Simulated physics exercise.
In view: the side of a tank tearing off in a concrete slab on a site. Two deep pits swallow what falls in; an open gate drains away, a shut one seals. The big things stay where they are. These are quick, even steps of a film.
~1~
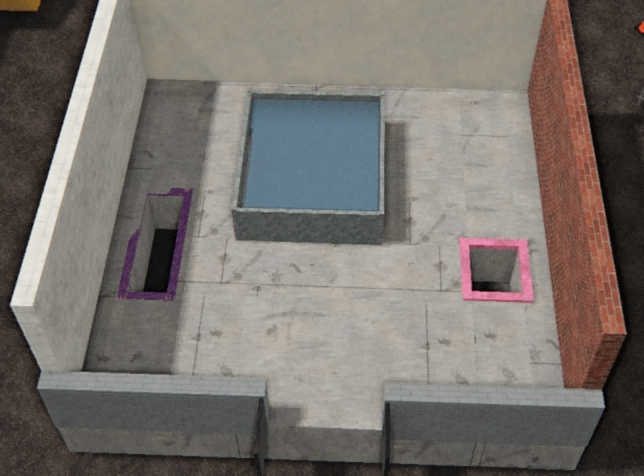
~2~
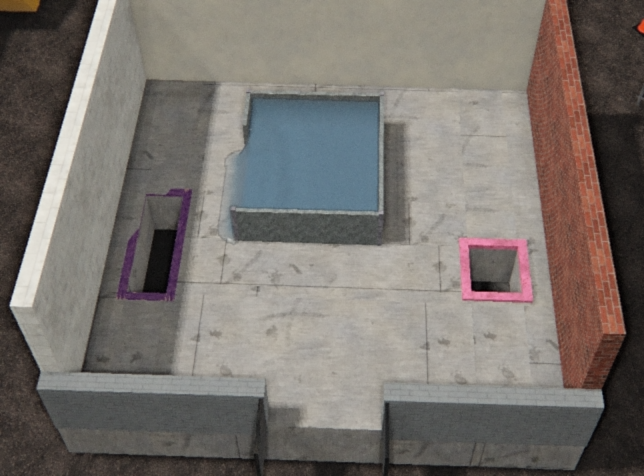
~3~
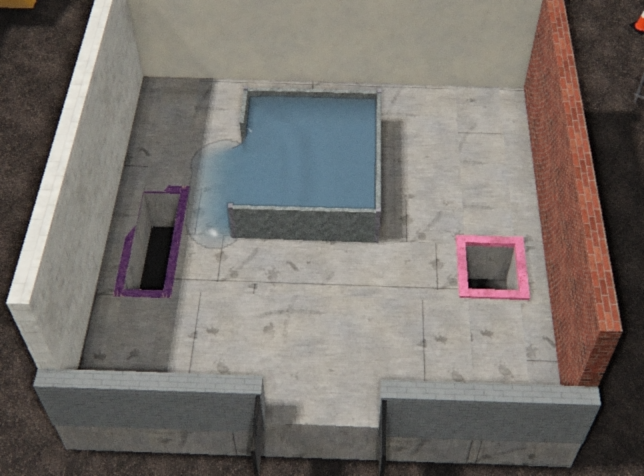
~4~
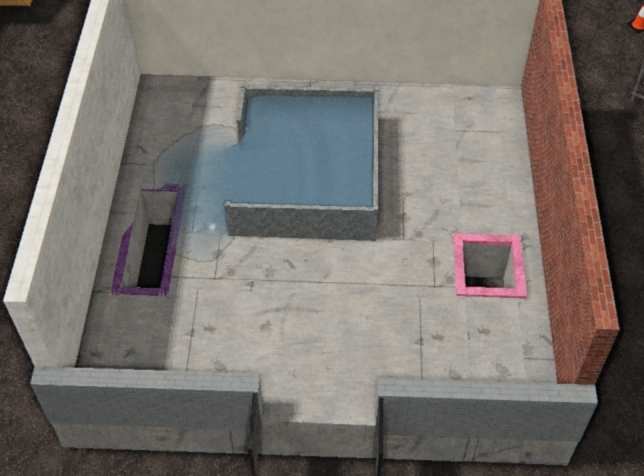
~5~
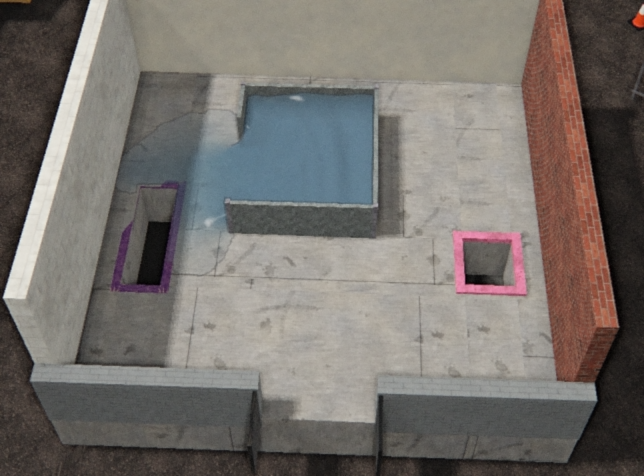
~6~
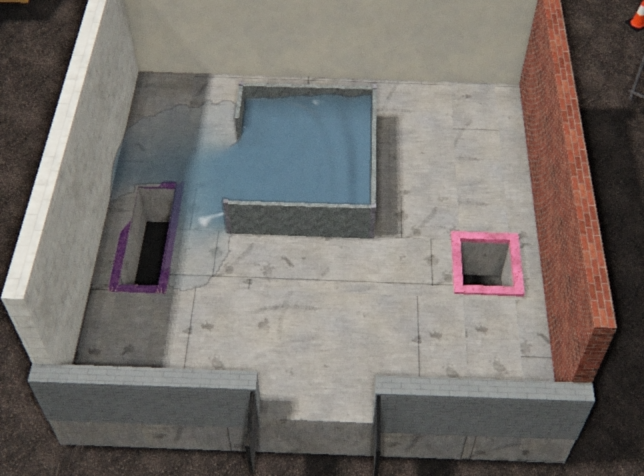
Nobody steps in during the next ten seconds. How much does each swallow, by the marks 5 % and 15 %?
One by one: The gate takes not even 5 %; the pink pit takes not even 5 %; the purple pit takes above 15 %.
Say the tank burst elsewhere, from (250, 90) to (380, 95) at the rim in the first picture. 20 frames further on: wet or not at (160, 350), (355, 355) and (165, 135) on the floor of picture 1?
In turn: Clear, not flooded, wet.
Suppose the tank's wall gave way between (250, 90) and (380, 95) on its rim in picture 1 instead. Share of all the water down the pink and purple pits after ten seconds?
Parts in a hundred: Pink 12, purple 20.
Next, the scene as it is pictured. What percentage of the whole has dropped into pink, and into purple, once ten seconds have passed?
About 0 and 62 per cent.
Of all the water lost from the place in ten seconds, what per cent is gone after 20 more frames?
Some 65 per cent.
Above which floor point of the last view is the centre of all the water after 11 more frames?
Around (255, 170).
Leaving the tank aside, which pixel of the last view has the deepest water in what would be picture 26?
Near (139, 74).
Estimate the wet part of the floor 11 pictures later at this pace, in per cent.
Near 20 in a hundred.
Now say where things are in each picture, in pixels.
Still water in the open tank at (312, 153), in the first frame.
The front is at a hidden place, out from the gap at (244, 188), in the second frame.
Water pours out at (241, 186) and has run to (205, 241), in the third frame.
The front is at (172, 245), out from the gap at (238, 184), in the fourth frame.
The front is at (120, 169), out from the gap at (238, 182), in the fifth frame.
Water pours out at (236, 182) and has run to (125, 137), in the sixth frame.
A moment on, water covers 15 % of the floor; the gate 0 %, the pink pit 0 %, the purple pit 14 %.
Next, water covers 20 % of the floor; the gate 0 %, the pink pit 0 %, the purple pit 27 %.
Then, water covers 30 % of the floor; the gate 0 %, the pink pit 0 %, the purple pit 40 %.
Later, water covers 45 % of the floor; the gate 0 %, the pink pit 0 %, the purple pit 53 %.
In the end, water covers 60 % of the floor; the gate 0 %, the pink pit 0 %, the purple pit 62 %.
